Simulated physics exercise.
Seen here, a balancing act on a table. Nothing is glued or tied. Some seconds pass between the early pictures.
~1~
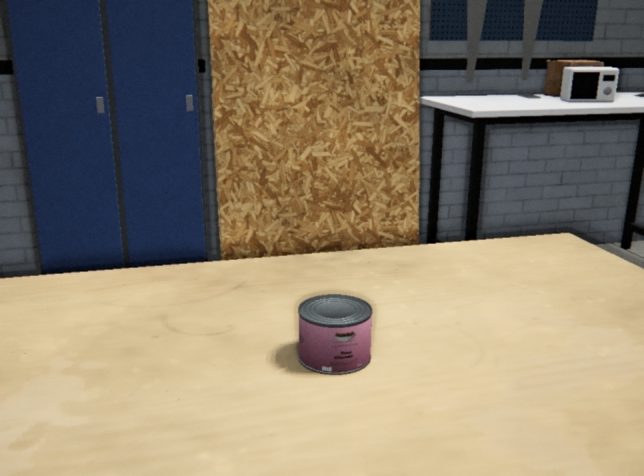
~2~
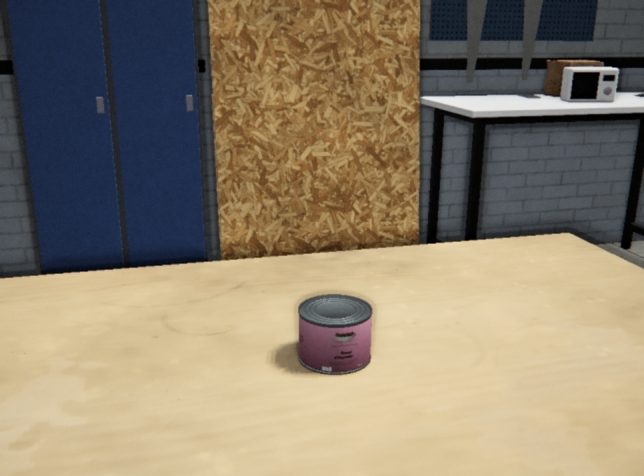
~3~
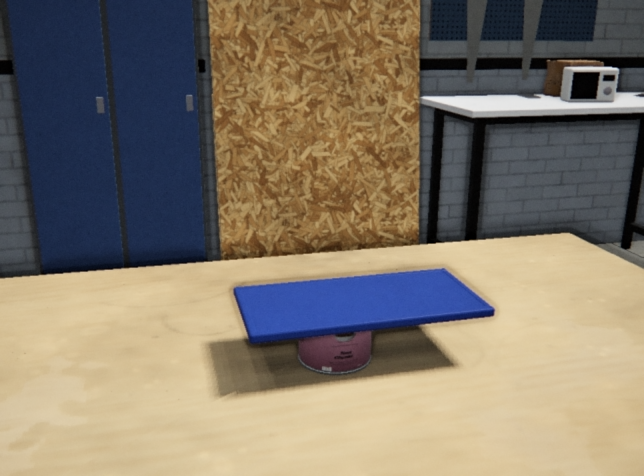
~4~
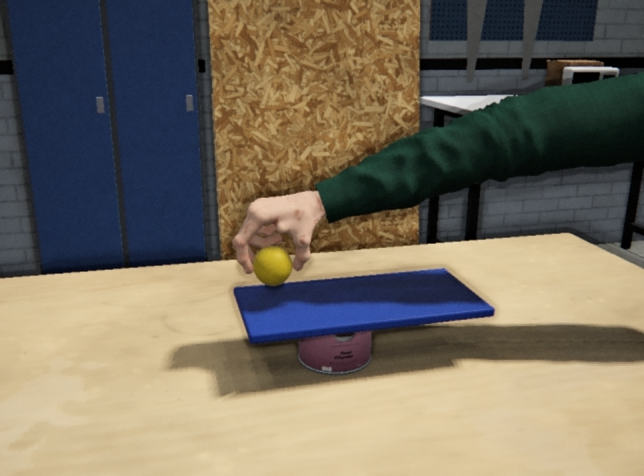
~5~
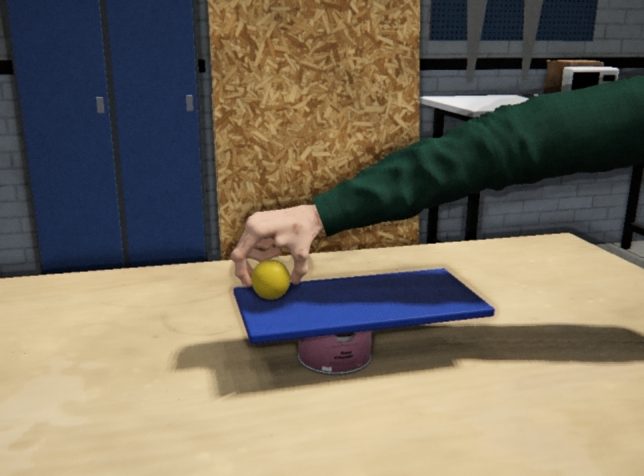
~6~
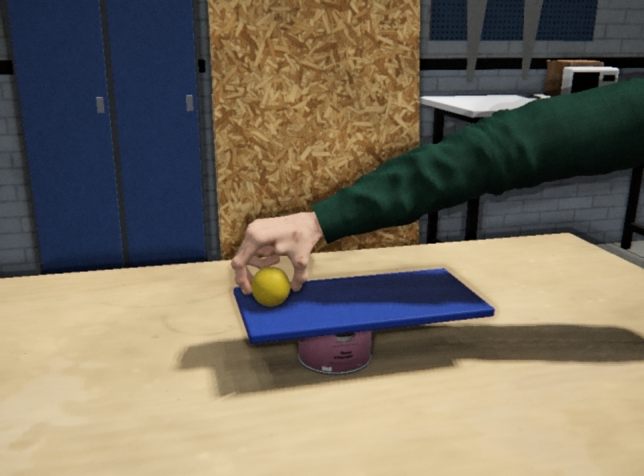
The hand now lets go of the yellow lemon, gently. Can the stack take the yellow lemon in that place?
In the end the stack holds.
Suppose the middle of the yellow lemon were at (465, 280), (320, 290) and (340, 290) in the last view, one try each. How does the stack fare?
First, it comes apart; second, it stays up; third, it stays up.
Then, 0.20 s after the last picture, nothing has stirred.
Then, 0.40 s after the last picture, yellow lemon resting near (271, 287).
At rest, all 3 in place. Seen from the same camera at the end, yellow lemon near (271, 287). The stack stays up.
